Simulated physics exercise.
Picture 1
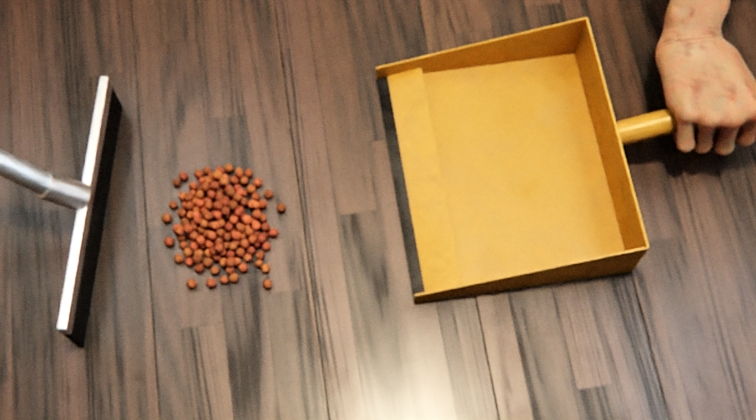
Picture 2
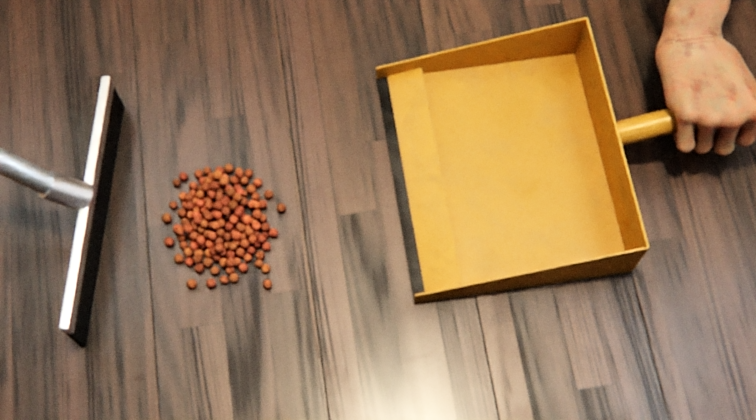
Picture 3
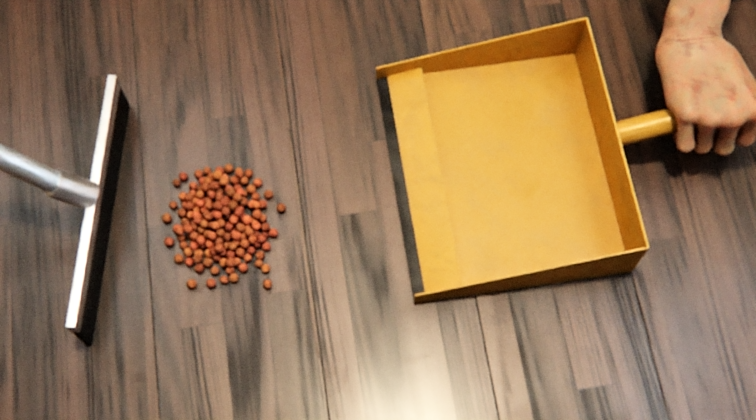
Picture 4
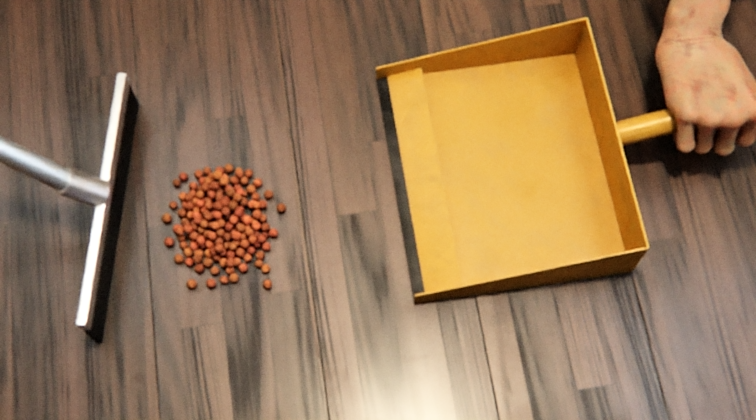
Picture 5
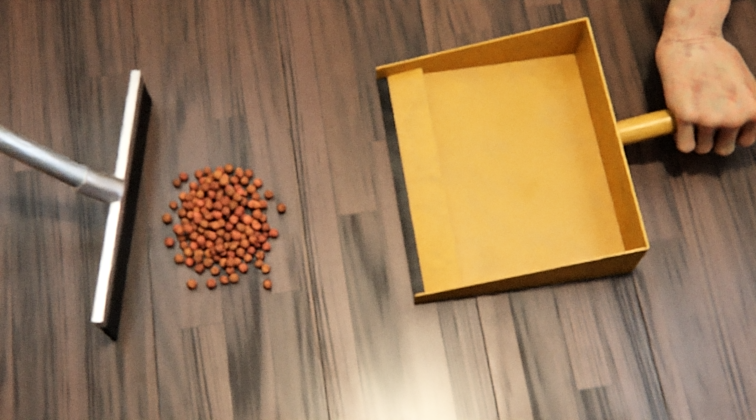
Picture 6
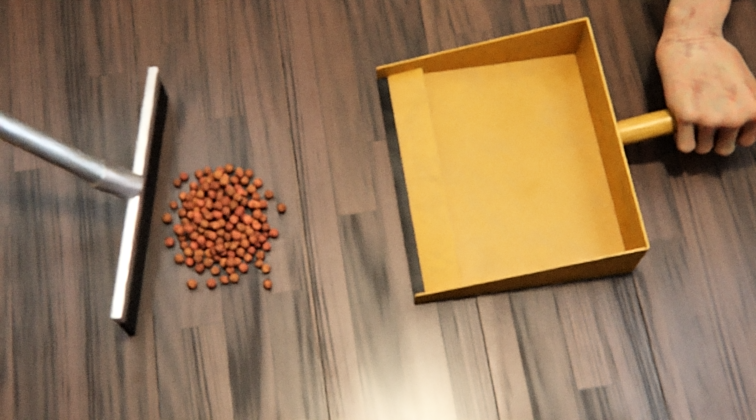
A squeegee on a metal pole slid slowly to the right across the wooden floor, nearing a pile of reddish-brown pellets that stayed put, while a hand held a yellow dustpan still.
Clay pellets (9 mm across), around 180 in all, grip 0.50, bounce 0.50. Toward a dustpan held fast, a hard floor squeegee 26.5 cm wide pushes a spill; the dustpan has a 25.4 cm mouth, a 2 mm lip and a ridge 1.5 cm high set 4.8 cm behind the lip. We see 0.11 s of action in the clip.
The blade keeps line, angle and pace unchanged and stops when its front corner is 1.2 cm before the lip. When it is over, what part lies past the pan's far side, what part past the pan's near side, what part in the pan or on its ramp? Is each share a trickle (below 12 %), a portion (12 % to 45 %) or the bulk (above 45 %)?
One by one: Past the pan's far side: It will be a small share. Past the pan's near side: It will be a small share. In the pan or on its ramp: It will be a moderate share.
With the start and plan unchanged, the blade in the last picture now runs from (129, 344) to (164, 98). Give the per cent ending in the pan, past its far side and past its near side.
Split: Pan = 45, far = 0, near = 20.
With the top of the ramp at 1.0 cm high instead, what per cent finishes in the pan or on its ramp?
Estimate: About 35 in a hundred.
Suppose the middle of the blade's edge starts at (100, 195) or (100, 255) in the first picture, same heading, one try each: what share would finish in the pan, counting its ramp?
Roughly 30 % and 35 %.
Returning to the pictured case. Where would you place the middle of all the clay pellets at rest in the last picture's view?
Approximately (394, 201) in the last picture.
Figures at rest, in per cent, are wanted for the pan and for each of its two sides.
The far side gets 0, the near side 5 and the pan 30.
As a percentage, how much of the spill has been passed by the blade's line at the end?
About 0 per cent.
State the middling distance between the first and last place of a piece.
18 cm or thereabouts.
Then, 0.13 s after the last picture, middle of the blade 14 cm from the lip; 0 % over the lip, far side 0 %, near side 0 %.
Then, 0.22 s after the last picture, middle of the blade 6 cm from the lip; 0 % over the lip, far side 0 %, near side 5 %.
Then, 0.45 s after the last picture, middle of the blade 4 cm from the lip; 35 % over the lip, far side 0 %, near side 5 %.
In the end, far side 0 %, near side 5 %, pan 30 %, in front of the lip or behind the blade 60 %.
